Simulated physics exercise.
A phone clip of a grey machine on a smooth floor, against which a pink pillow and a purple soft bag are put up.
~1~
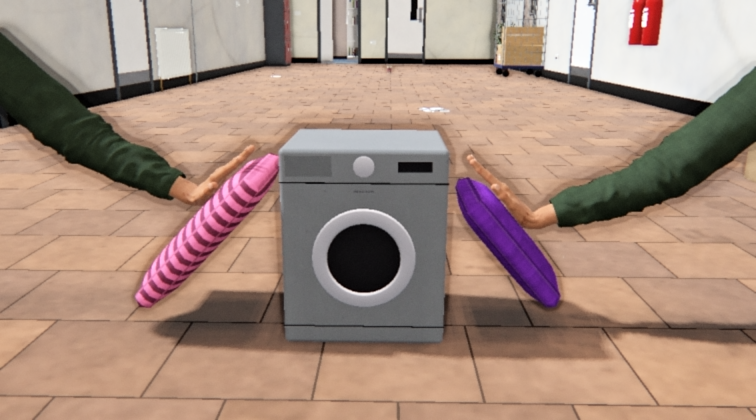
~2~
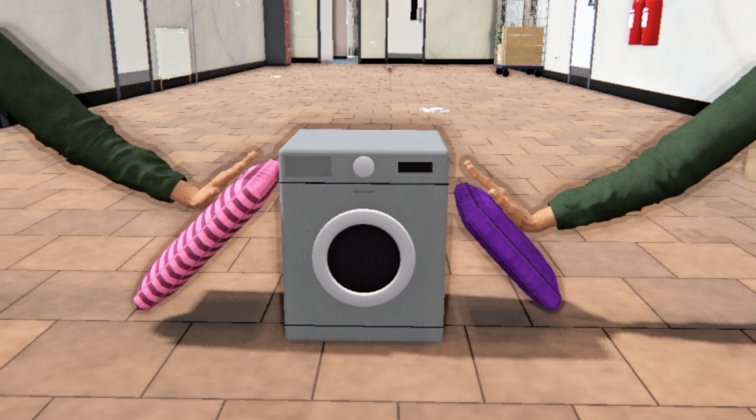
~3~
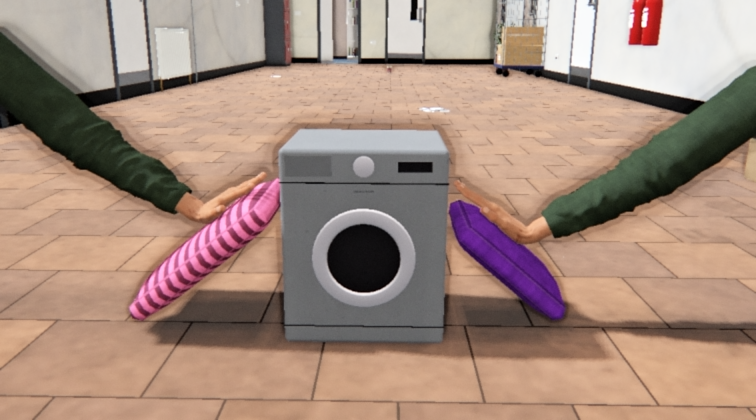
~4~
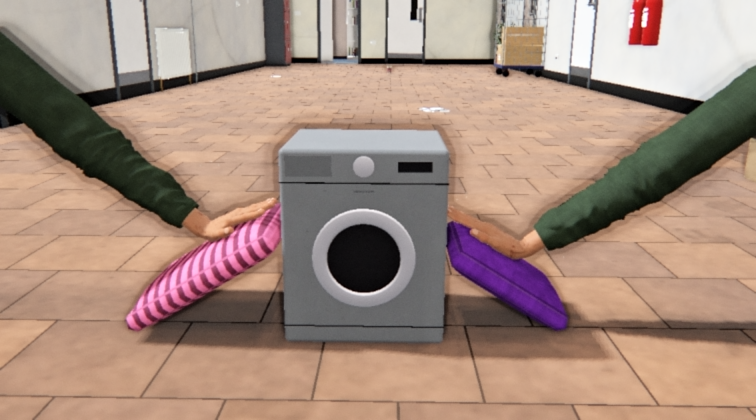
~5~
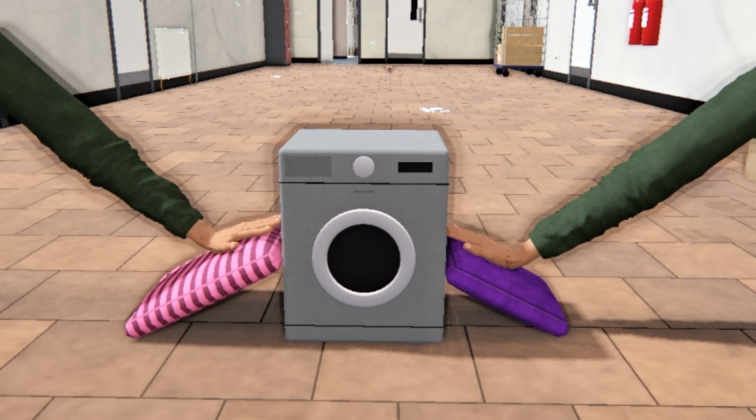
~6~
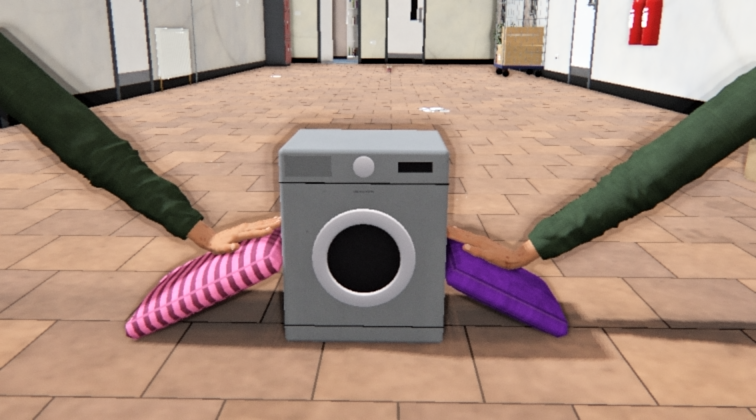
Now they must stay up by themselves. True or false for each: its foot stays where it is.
Pink pillow: False; purple soft bag: False.
Then, 0.24 s after the last picture, pillow flat on the floor near (213, 295); soft bag flat on the floor near (502, 294).
Then, 0.44 s after the last picture, pillow flat on the floor near (215, 298); soft bag flat on the floor near (503, 302).
At rest, pillow flat on the floor near (215, 299); soft bag flat on the floor near (503, 302). The pink pillow slides down flat and the purple soft bag slips and lies down.
